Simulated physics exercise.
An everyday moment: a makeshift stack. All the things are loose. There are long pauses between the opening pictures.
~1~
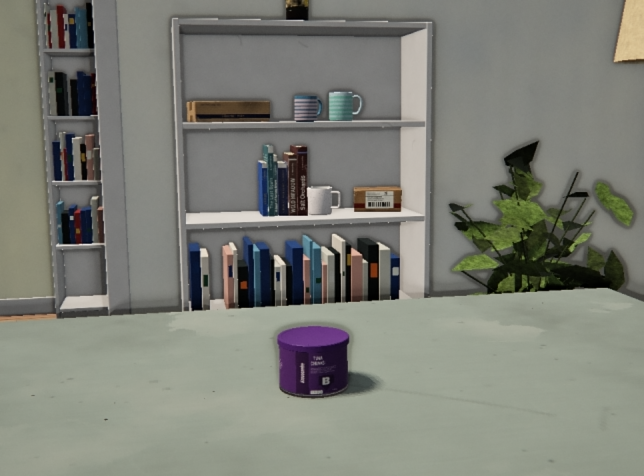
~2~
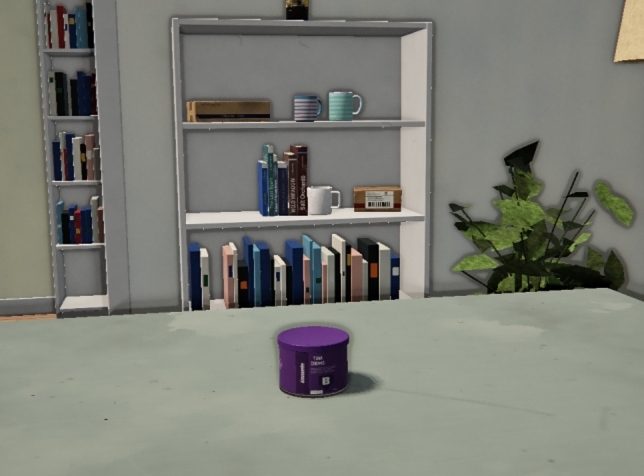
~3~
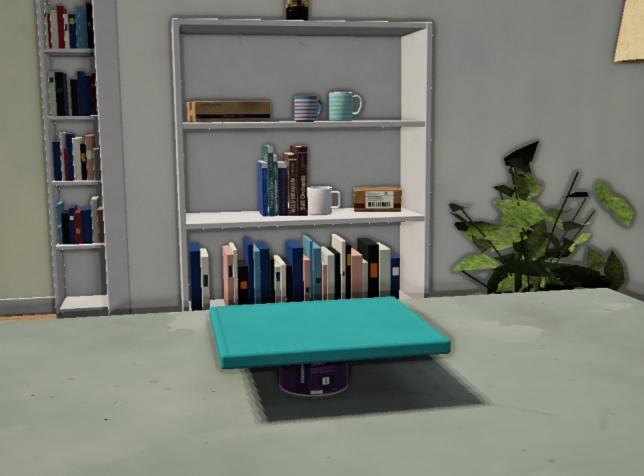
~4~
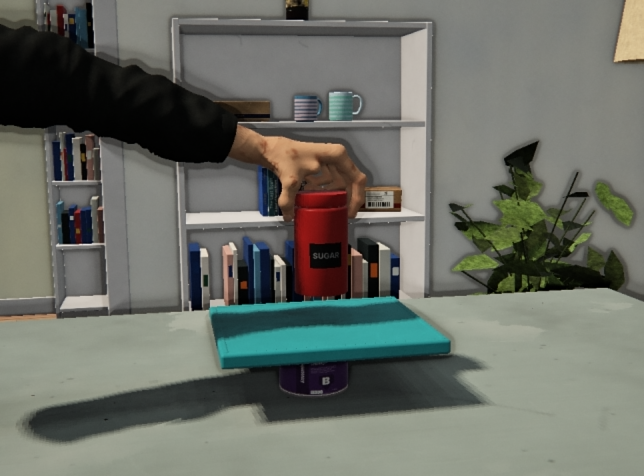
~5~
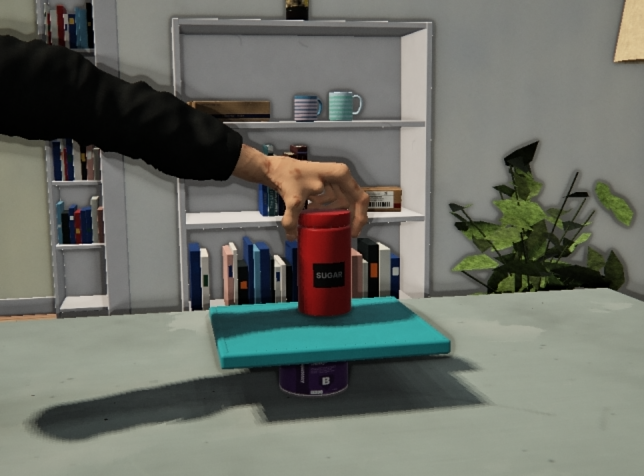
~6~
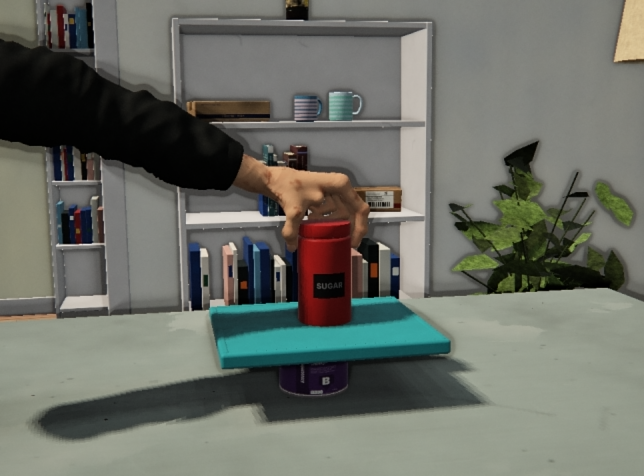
On a pale tabletop before bookshelves and a plant, a purple tub sits still, then a flat teal board appears on top of it. A dark-sleeved arm reaches in from the left and lowers a red jar onto the board.
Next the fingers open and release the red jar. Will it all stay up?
Here the stack stays up.
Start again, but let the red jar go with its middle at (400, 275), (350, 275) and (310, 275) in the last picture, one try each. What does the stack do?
In the first case it comes apart; in the second case it stays up; in the third case it keeps its balance.
Then, 0.50 s later than the last frame, all is still.
Then, 1.30 s later than the last frame, red jar resting near (325, 272).
When it is over, all 3 as before. End places, in pixels of the last picture, red jar near (325, 272). The stack keeps its balance.
